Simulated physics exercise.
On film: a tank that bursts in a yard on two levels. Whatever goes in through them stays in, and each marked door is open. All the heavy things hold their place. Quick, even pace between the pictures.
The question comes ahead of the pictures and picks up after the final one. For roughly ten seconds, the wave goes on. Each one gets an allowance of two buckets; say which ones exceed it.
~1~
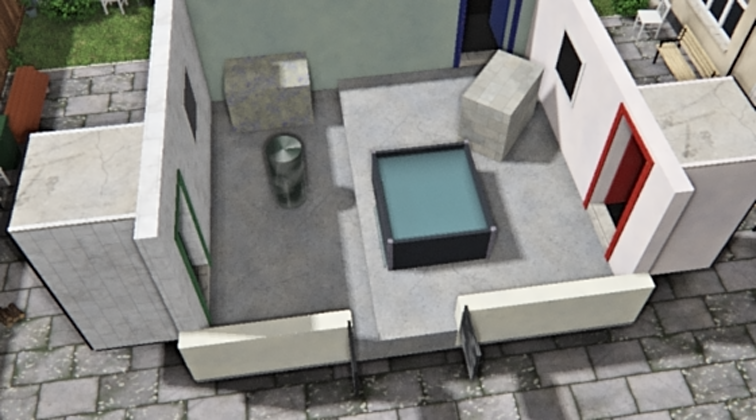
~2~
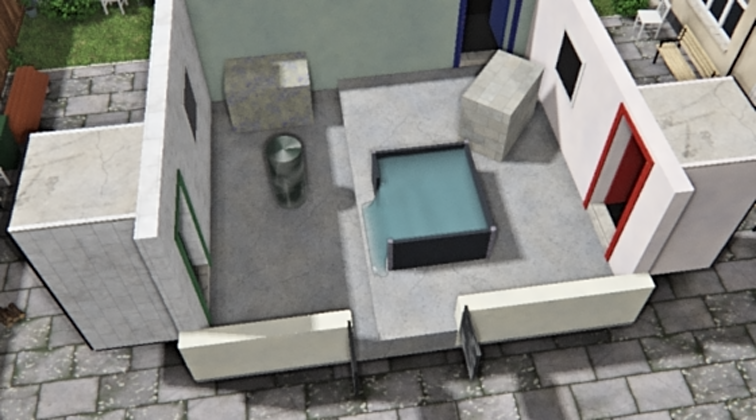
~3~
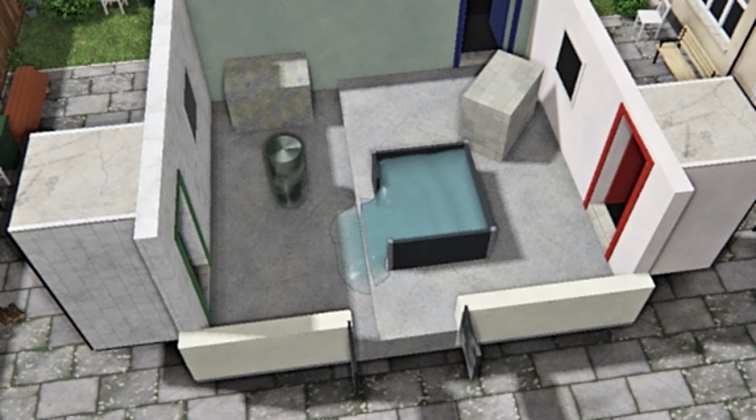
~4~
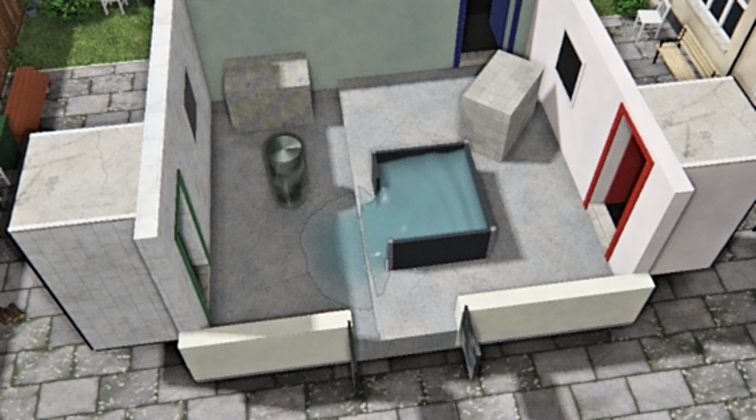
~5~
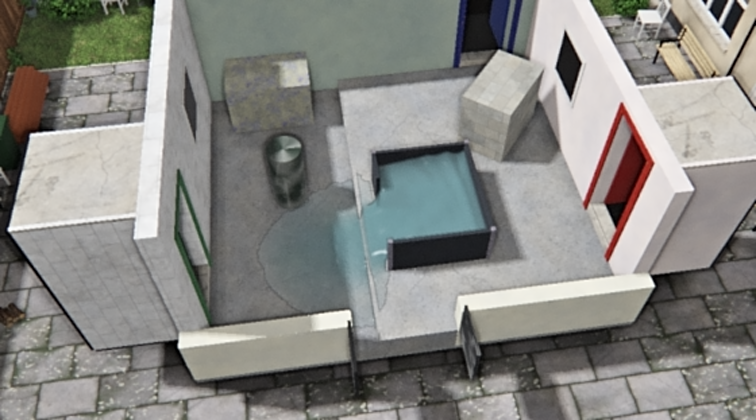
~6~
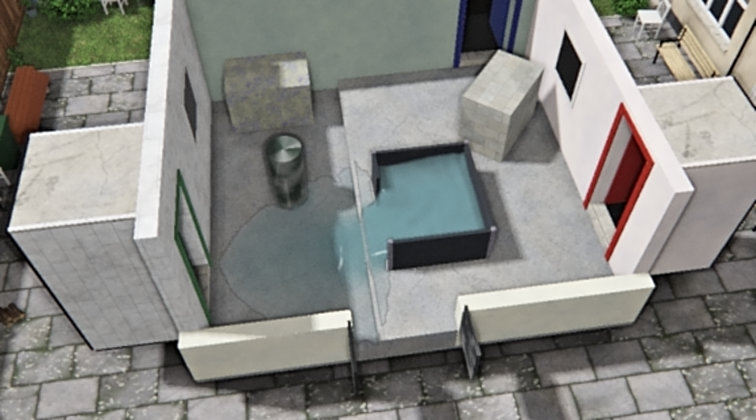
At the end, red door: Two buckets at most; green door: Over two buckets; blue door: Two buckets at most.
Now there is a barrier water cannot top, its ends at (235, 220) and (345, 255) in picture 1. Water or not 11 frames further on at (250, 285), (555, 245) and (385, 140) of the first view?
One after the other: Flooded, not flooded, no water.
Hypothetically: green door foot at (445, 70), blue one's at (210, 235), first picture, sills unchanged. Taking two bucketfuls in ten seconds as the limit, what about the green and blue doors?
The green door falls short and the blue door exceeds it.
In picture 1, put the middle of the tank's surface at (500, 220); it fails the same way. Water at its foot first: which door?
I'd go with the one in green.
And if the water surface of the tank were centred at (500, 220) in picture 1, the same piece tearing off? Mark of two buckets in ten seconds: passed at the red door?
Red: Falls short.
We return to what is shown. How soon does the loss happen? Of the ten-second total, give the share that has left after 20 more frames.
My estimate is roughly 65 percent.
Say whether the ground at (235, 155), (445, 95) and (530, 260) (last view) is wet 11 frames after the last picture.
Same order as asked: Drenched; dry as before; dry as before.
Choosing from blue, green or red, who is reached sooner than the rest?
I'd say the green-painted one.
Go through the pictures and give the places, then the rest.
In the first frame, still water in the open tank at (430, 193).
In the second frame, the front is at (365, 207), out from the gap at (386, 226).
In the third frame, the front is at (340, 218), out from the gap at (386, 228).
In the fourth frame, water pours out at (386, 229) and has run to (305, 237).
In the fifth frame, the front is at (264, 251), out from the gap at (386, 229).
In the sixth frame, water pours out at (386, 229) and has run to (226, 259).
A moment on, water covers 25 % of the floor; the red door not reached, the green door over two buckets in, the blue door not reached.
Next, water covers 35 % of the floor; the red door not reached, the green door far over two buckets in, the blue door not reached.
Then, water covers 40 % of the floor; the red door not reached, the green door far over two buckets in, the blue door not reached.
Later, water covers 45 % of the floor; the red door not reached, the green door far over two buckets in, the blue door not reached.
In the end, water covers 45 % of the floor; the red door not reached, the green door far over two buckets in, the blue door not reached.
